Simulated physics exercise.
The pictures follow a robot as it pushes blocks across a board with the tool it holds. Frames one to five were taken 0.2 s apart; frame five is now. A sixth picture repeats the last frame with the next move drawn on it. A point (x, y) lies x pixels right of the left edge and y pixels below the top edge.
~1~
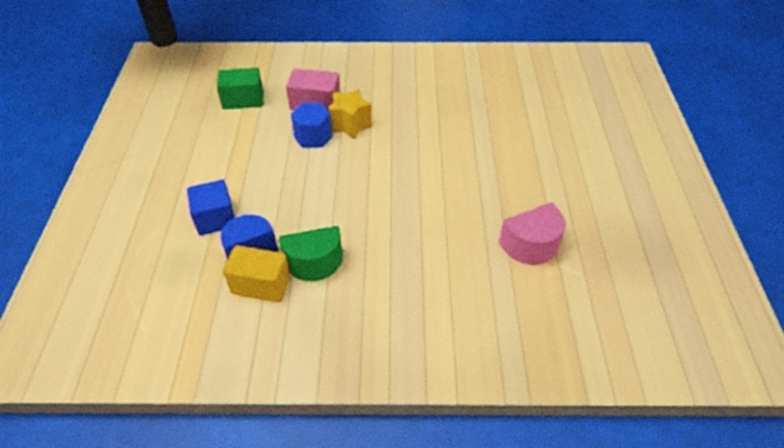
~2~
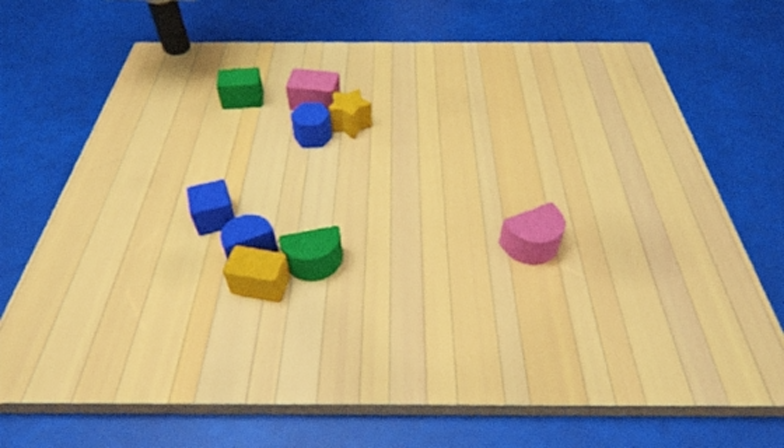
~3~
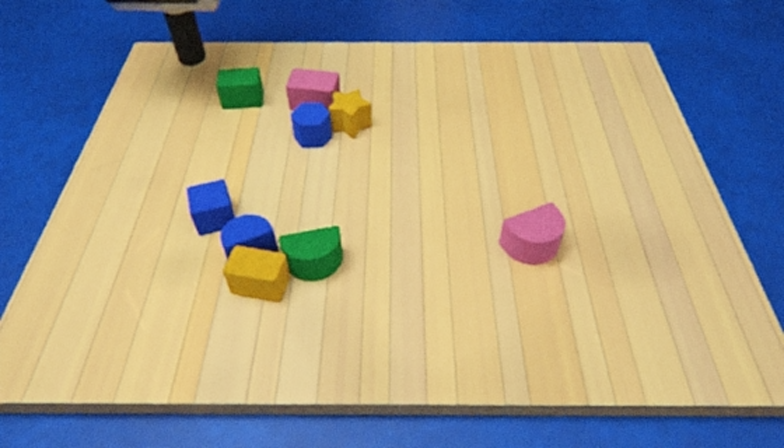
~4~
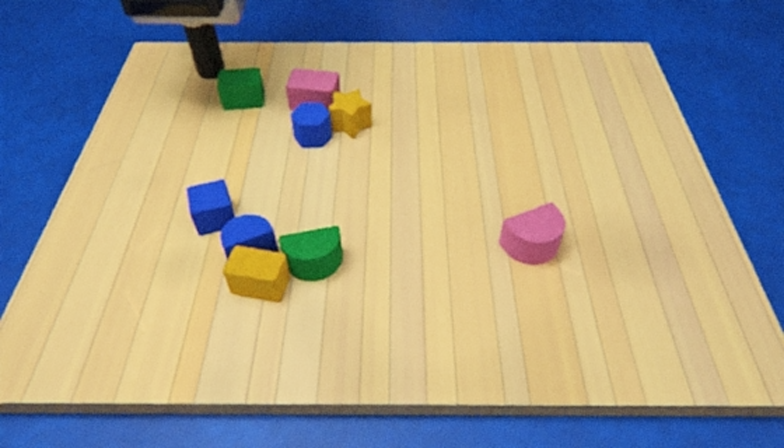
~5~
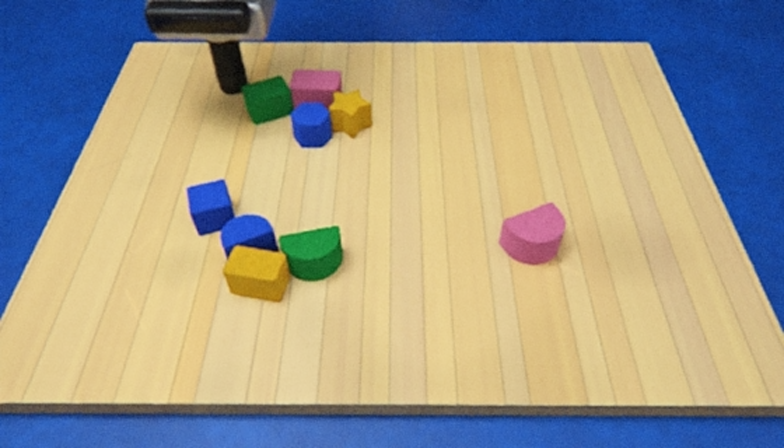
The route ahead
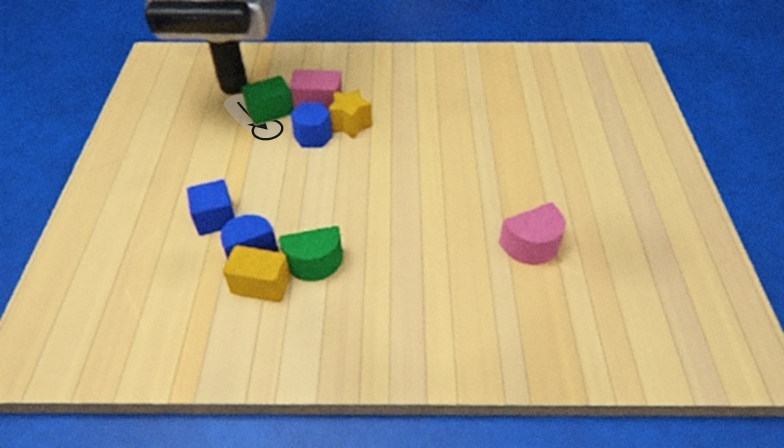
A black tool moves in from the upper left and pushes the green block right.
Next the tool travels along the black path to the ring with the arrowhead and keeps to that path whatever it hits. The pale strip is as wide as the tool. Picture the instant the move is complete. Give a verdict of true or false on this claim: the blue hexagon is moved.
The statement is true.
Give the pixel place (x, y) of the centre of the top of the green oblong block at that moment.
Its top centre lands on (293, 109).
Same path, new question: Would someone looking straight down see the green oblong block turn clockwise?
Going by the path, no.
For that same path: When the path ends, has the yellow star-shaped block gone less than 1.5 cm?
I'd say yes.
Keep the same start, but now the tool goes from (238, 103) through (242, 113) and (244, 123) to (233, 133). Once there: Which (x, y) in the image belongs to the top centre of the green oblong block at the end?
It will end up at (274, 99).
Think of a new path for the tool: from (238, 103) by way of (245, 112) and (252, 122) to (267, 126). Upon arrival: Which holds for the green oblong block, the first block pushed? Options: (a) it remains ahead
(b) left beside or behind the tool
Option a.
Path on the board, from (238, 103) by way of (251, 117) to (268, 129).
What follows on the original path. Halfway along, tool (248, 101); green oblong block (277, 98), turned 25° anticlockwise; pink oblong block (321, 79), turned 15° anticlockwise.
At the end, tool (264, 113); green oblong block (293, 109), turned 45° anticlockwise; blue hexagon (322, 118); pink oblong block (322, 79), turned 15° anticlockwise; yellow star-shaped block (354, 101), turned 15° anticlockwise.
